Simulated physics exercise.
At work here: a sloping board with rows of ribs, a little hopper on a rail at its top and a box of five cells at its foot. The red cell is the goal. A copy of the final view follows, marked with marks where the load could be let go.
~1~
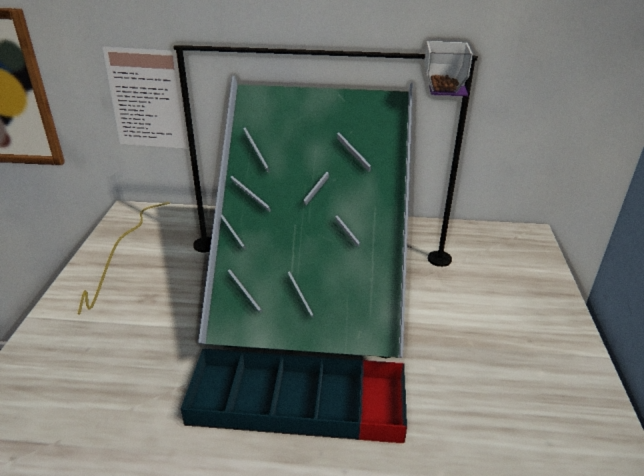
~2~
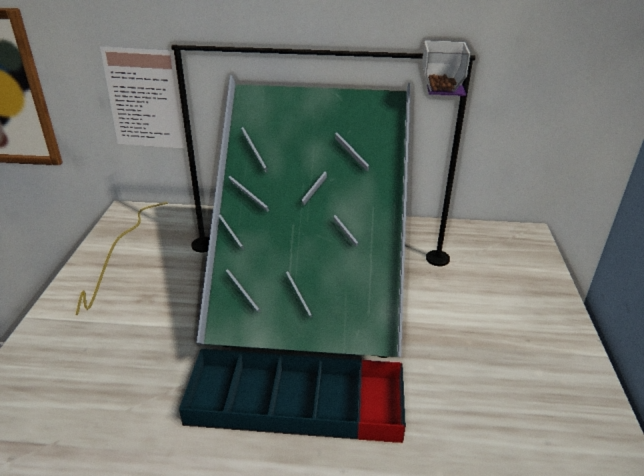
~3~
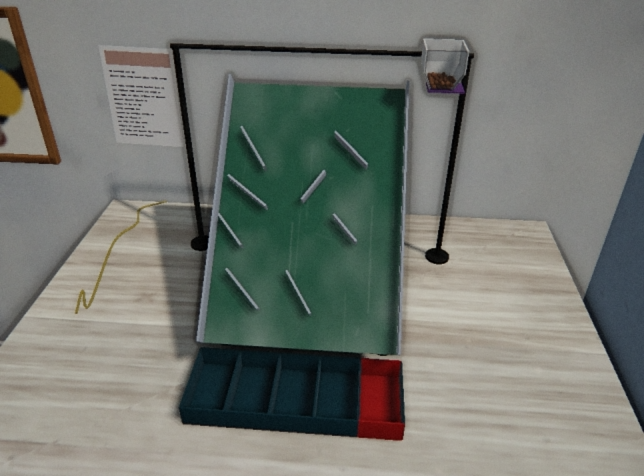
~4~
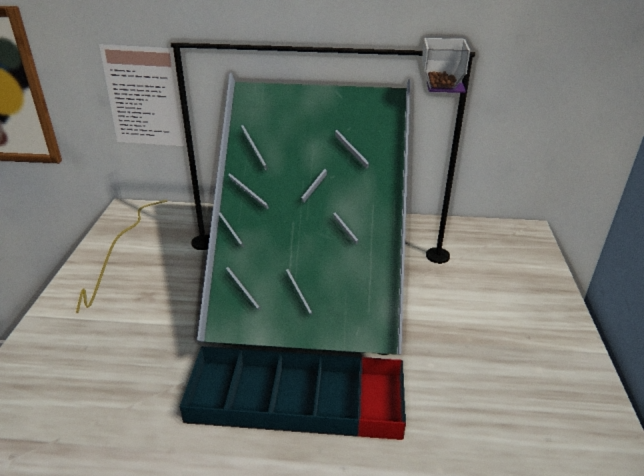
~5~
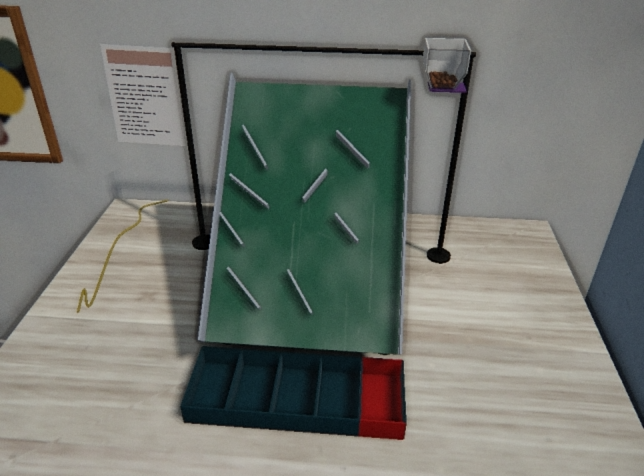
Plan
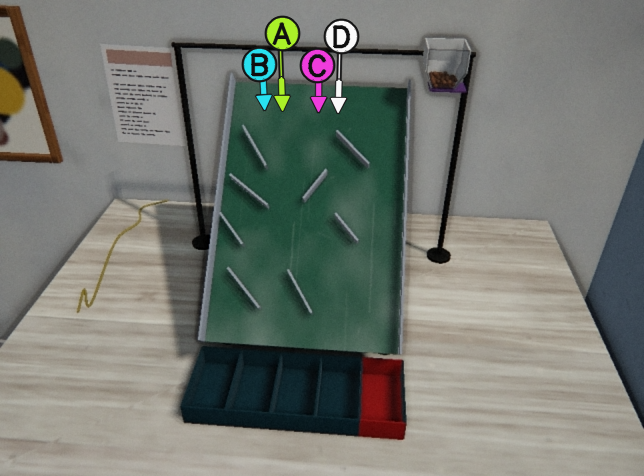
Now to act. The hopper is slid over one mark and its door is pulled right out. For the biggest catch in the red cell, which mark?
Mark D does it best.
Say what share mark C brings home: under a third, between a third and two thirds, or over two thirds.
It is under a third.
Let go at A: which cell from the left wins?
The fourth from the left.
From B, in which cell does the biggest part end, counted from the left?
It is the fourth one.
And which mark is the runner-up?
The answer is C.
On the marked copy, mark A meets the board at (282, 105); mark B meets the board at (264, 104); mark C meets the board at (318, 106); mark D meets the board at (338, 107).
With A, just a few in the red cell, almost all in other cells, about a tenth outside the box.
With B, just a few in the red cell, the larger part in other cells, about a tenth held on the board, about a tenth outside the box.
With C, roughly a quarter in the red cell, roughly two thirds in other cells, about a tenth outside the box.
With D, roughly half in the red cell, roughly a third in other cells, just a few outside the box.
